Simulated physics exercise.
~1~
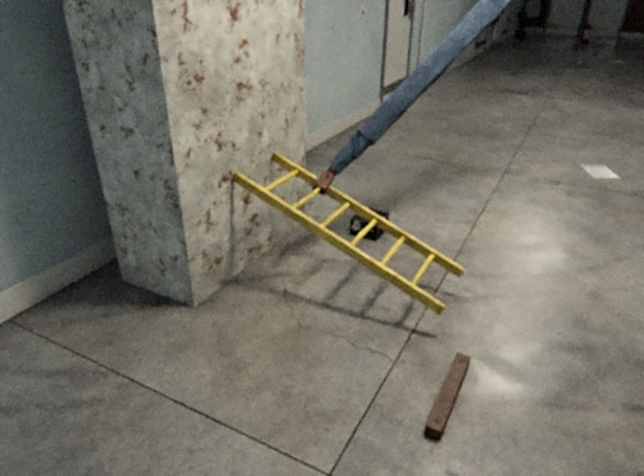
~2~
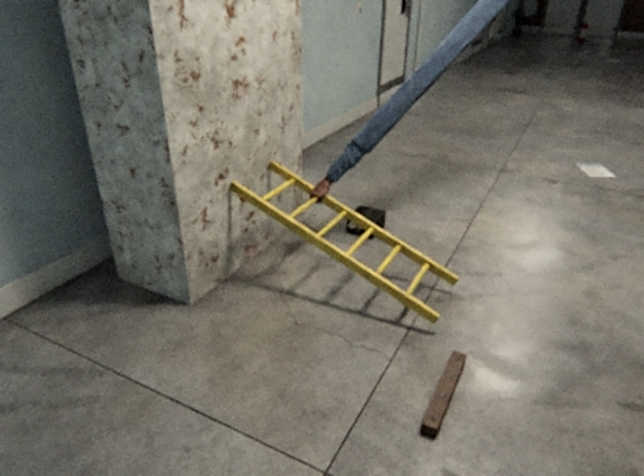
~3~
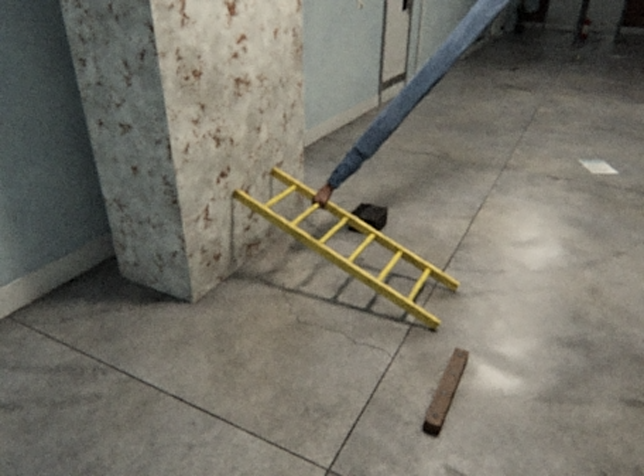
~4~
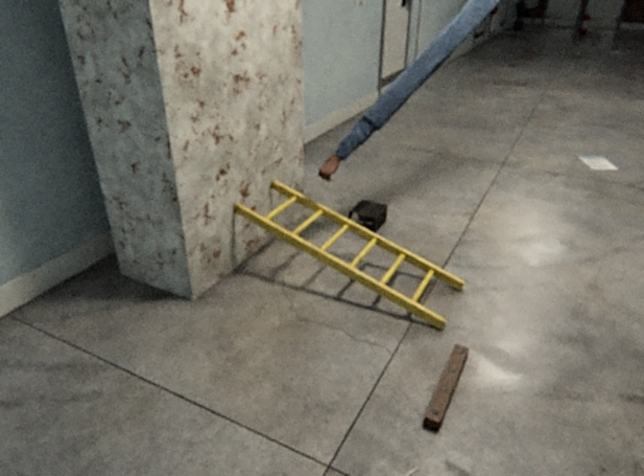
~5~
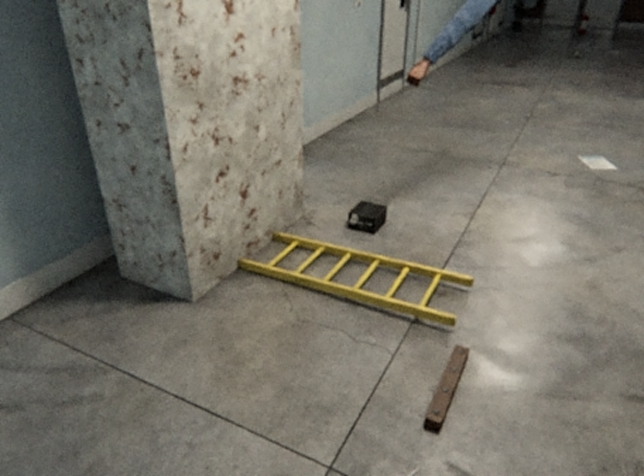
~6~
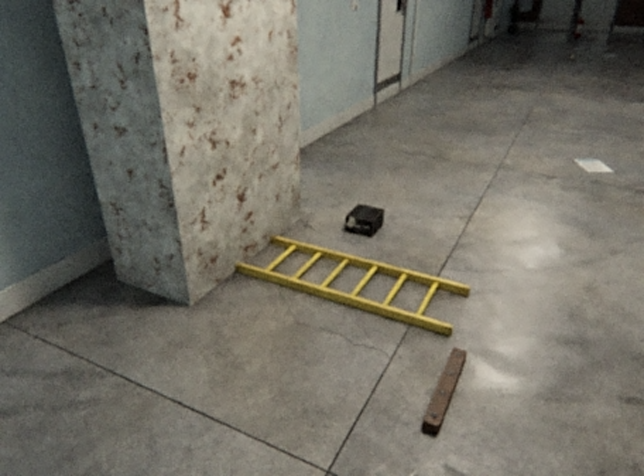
Hand lowering a yellow ladder-like gate against a mottled pillar, letting go and withdrawing as it slides down flat onto the floor.
